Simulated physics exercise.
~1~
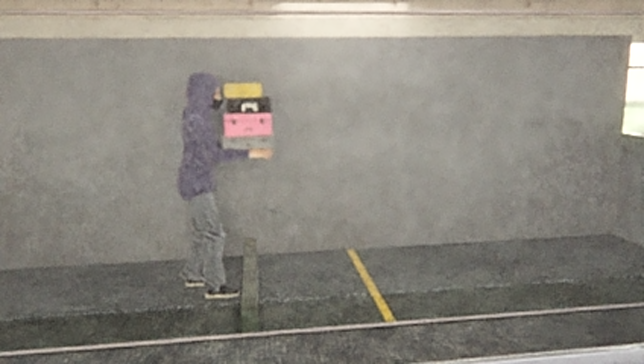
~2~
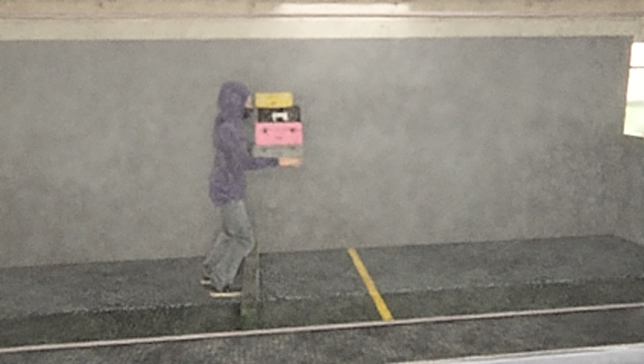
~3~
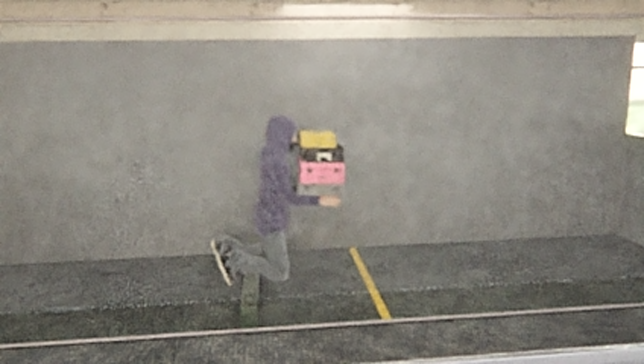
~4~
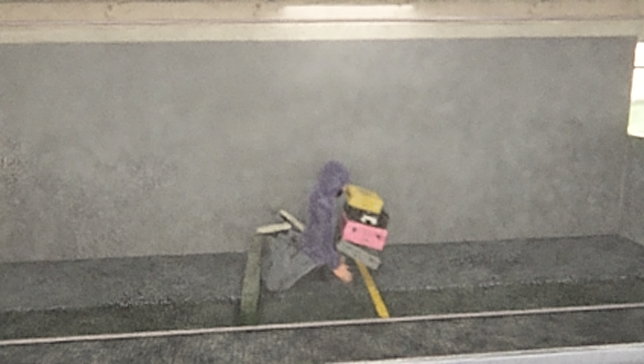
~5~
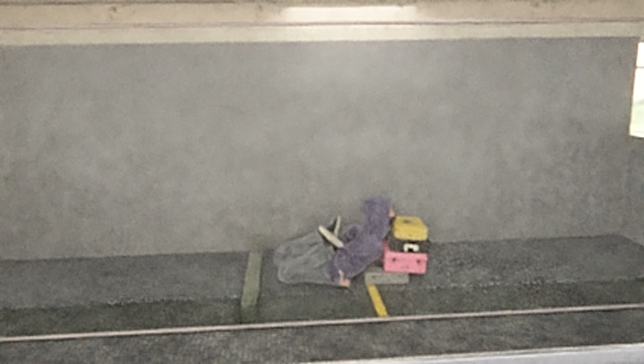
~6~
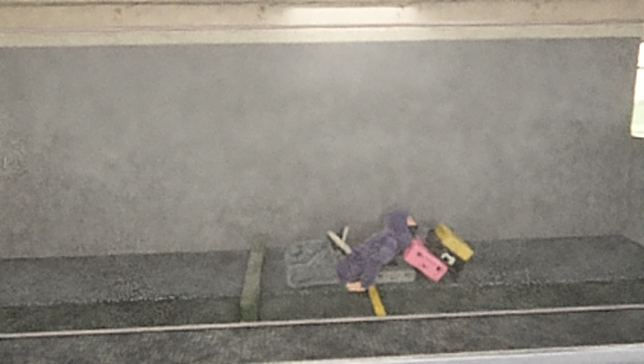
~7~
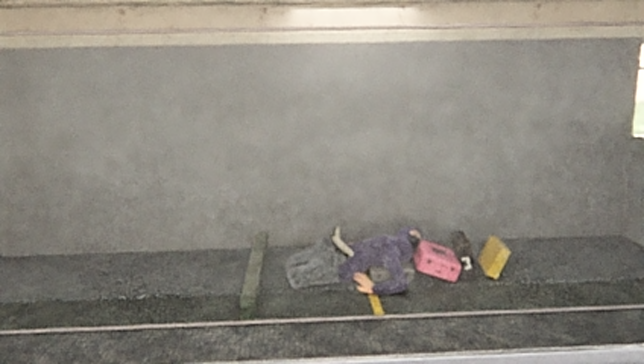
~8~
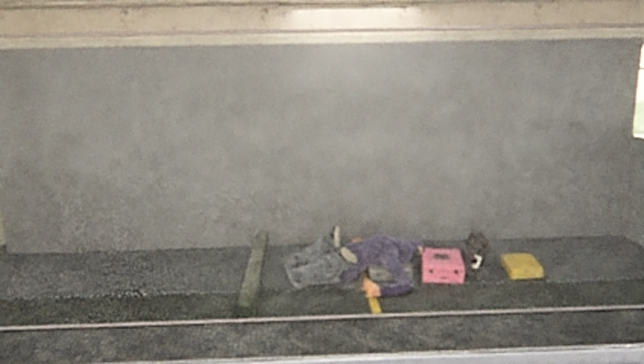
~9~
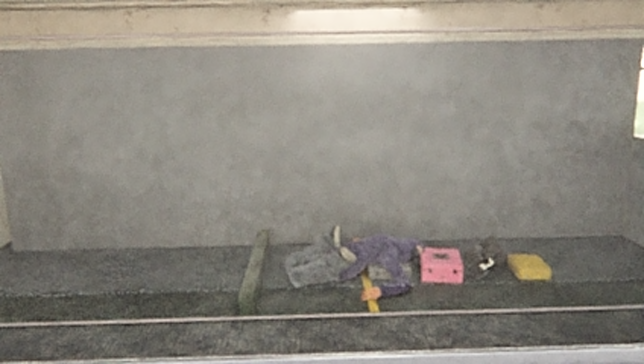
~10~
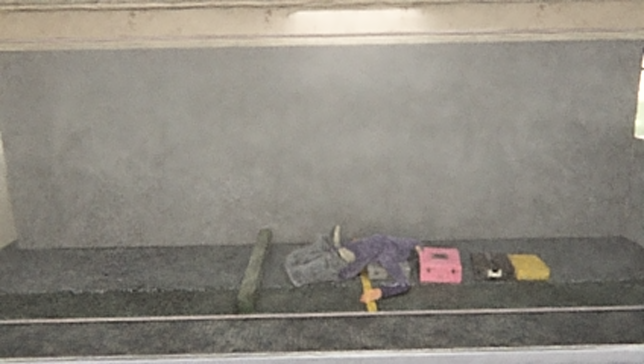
In the video, a hooded person carrying stacked yellow, black, pink and grey boxes moves right, trips at a low rail and falls forward. The upper boxes topple rightward and come to rest in a row beyond the yellow line, the person lying face down behind them.
